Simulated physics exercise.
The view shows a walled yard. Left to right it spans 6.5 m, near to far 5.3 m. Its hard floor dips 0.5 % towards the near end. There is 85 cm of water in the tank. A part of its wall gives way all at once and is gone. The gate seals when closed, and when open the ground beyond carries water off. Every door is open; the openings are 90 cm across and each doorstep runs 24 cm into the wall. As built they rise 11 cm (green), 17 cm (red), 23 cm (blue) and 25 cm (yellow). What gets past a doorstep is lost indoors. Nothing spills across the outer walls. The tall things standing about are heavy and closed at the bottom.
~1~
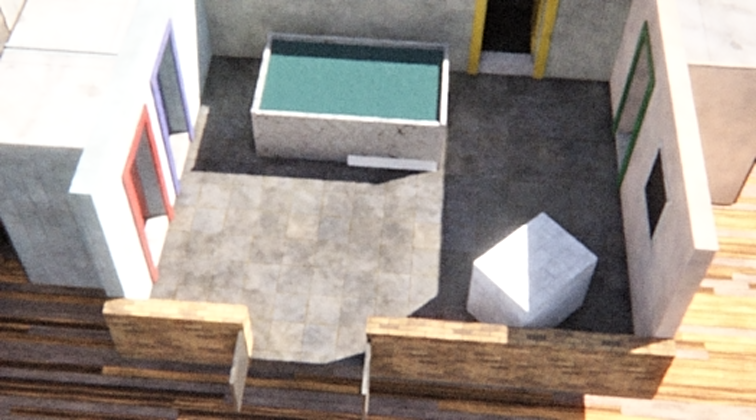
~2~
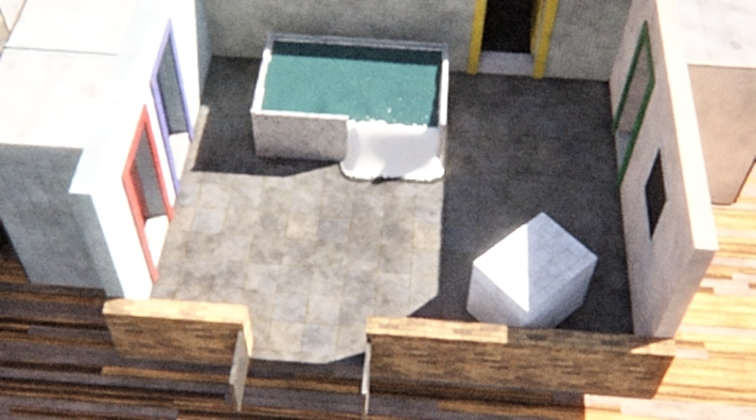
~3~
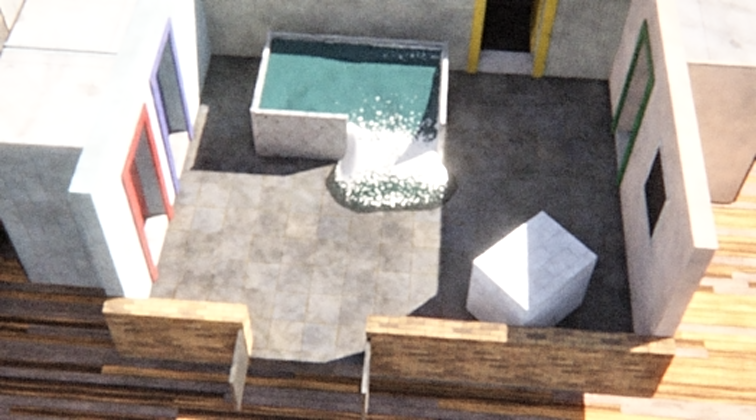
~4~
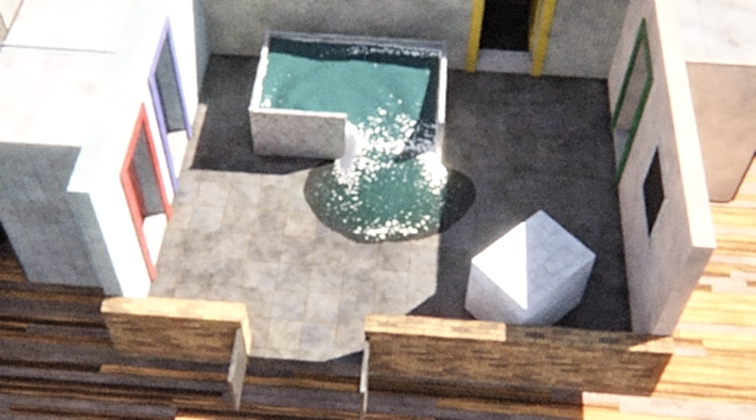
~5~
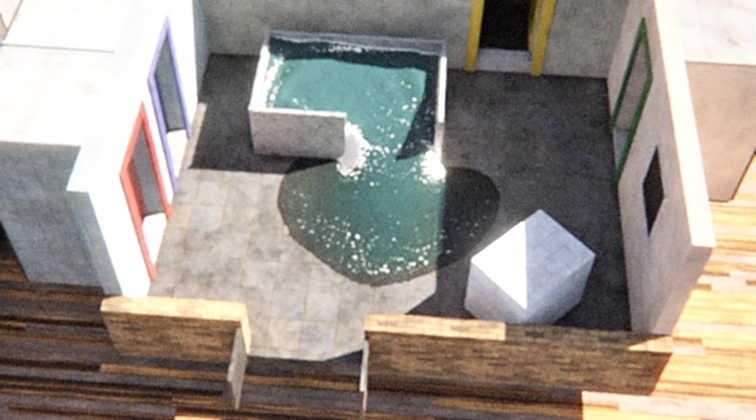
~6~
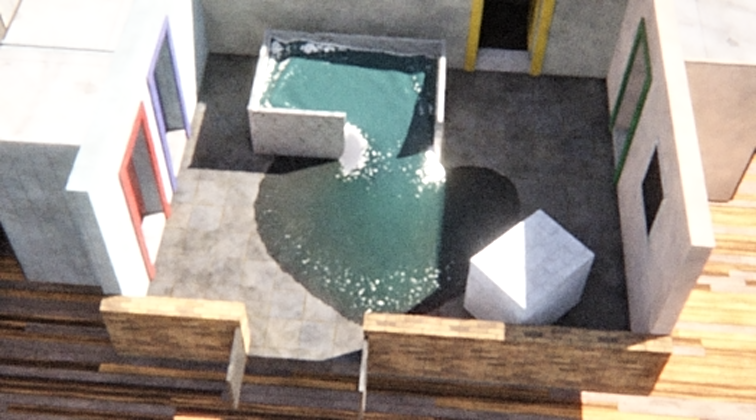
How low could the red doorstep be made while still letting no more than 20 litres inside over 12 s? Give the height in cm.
Some 8.5 cm above the ground.
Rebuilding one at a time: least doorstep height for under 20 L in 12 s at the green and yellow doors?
Roughly 5.5 cm at green and 6.0 cm at yellow.
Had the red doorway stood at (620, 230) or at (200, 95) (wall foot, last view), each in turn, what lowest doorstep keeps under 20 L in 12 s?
About 14.5 and 8.0 cm.
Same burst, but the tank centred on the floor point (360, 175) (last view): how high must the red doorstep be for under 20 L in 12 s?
About 11.5 cm.
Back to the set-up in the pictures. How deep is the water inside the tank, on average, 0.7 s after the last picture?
Roughly 53 cm on average.
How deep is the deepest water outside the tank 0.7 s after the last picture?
Roughly 48 cm.
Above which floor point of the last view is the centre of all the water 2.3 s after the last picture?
Around (391, 211).
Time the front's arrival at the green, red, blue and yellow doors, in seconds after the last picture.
Arrival: Green 2.0 s, red 1.0 s, blue 1.2 s, yellow 4.0 s.
Then, 0.7 s after the last picture water covers 40 % of the floor, deepest (48 cm) near (453, 353); it has not reached the red door.
Then, 2.3 s after the last picture water covers 55 % of the floor, deepest (36 cm) near (412, 350); 6 cm at the red door, 0 litres in over its 17 cm doorstep.
Then, 11.3 s after the last picture water covers 100 % of the floor, deepest (14 cm) near (207, 62); 5 cm at the red door, 0 litres in over its 17 cm doorstep.
At the red door as built, the water peaked near 13 cm, 4.7 s after the last picture.
Run again over the same 12 s with other heights there, 38 litres in over 7 cm, 8 litres over 10.5 cm. The limit of 20 litres is kept from about 8.5 cm up.
